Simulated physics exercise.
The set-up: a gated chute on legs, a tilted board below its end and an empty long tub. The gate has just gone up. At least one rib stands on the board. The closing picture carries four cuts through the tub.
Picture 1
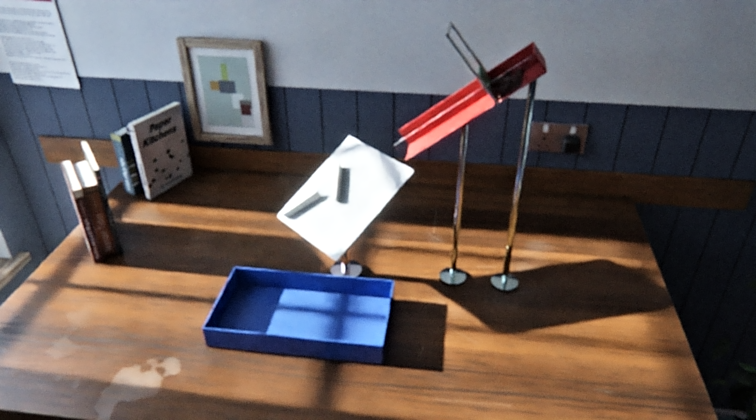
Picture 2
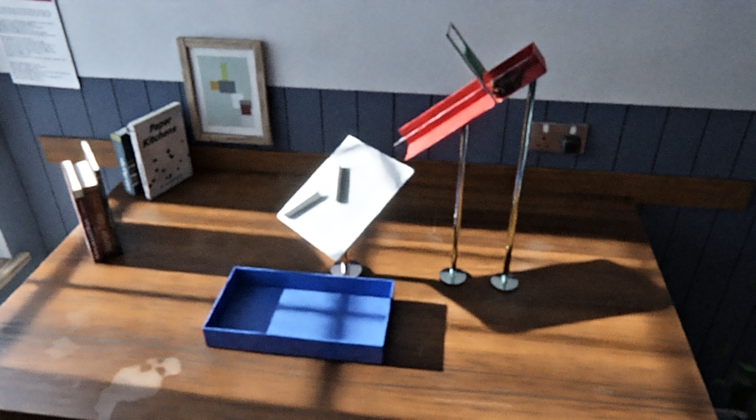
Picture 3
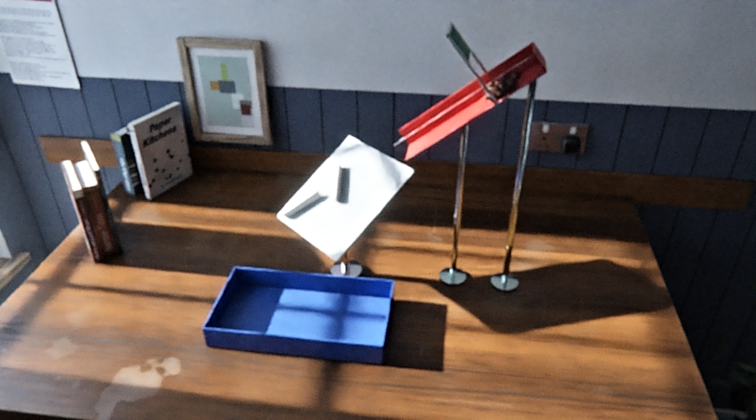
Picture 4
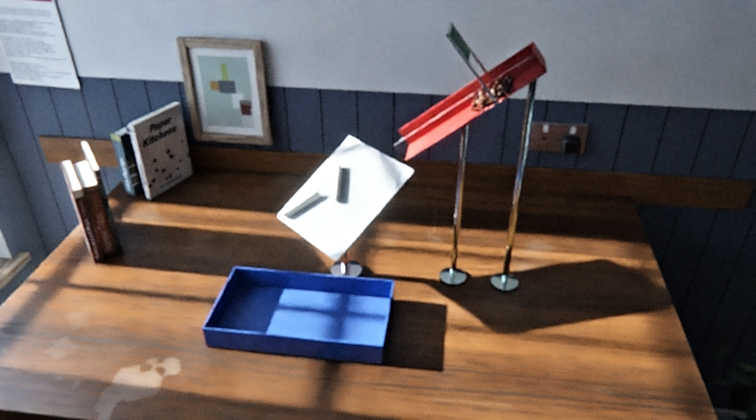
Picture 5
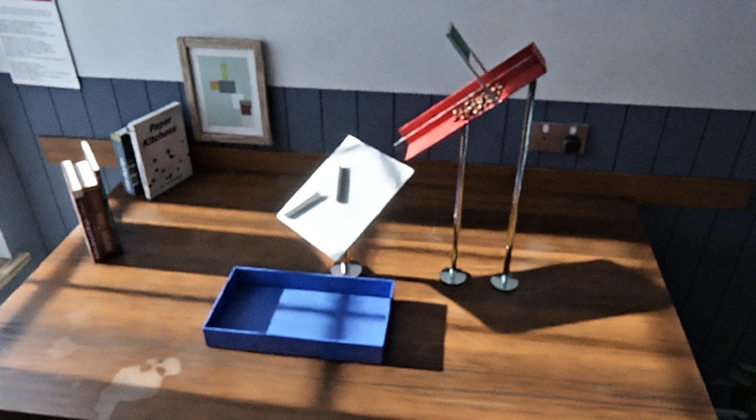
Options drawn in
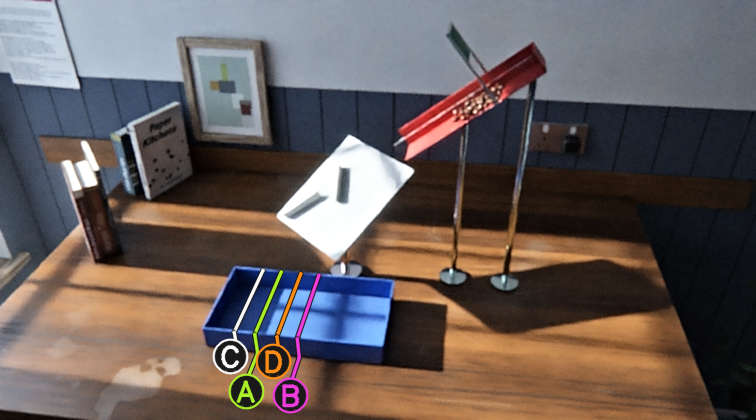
Small brown pieces slide down and leftward along a sloping red chute on two thin metal legs, spreading into a loose cluster around its middle, while the raised gate above and the camera stay still. The view looks slightly down on a sunlit wooden table against dark blue panelling. A tilted white board with two grey ribs stands left of the chute, behind an empty blue tub, with books and a framed picture farther left.
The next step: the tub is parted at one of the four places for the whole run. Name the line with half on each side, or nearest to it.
D.
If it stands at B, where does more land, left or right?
Left.
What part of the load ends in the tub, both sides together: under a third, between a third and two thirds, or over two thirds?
Over two thirds.
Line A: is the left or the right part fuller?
The right side.
On the marked copy, line A crosses the front rim at (255, 333); line B crosses the front rim at (297, 337); line C crosses the front rim at (234, 331); line D crosses the front rim at (277, 335).
With A, of what is caught, a small part on the left of the divider, most on the right.
With B, of what is caught, nearly all on the left of the divider, a stray few on the right.
With C, of what is caught, a small part on the left of the divider, nearly all on the right.
With D, of what is caught, about half on the left of the divider, about half on the right.
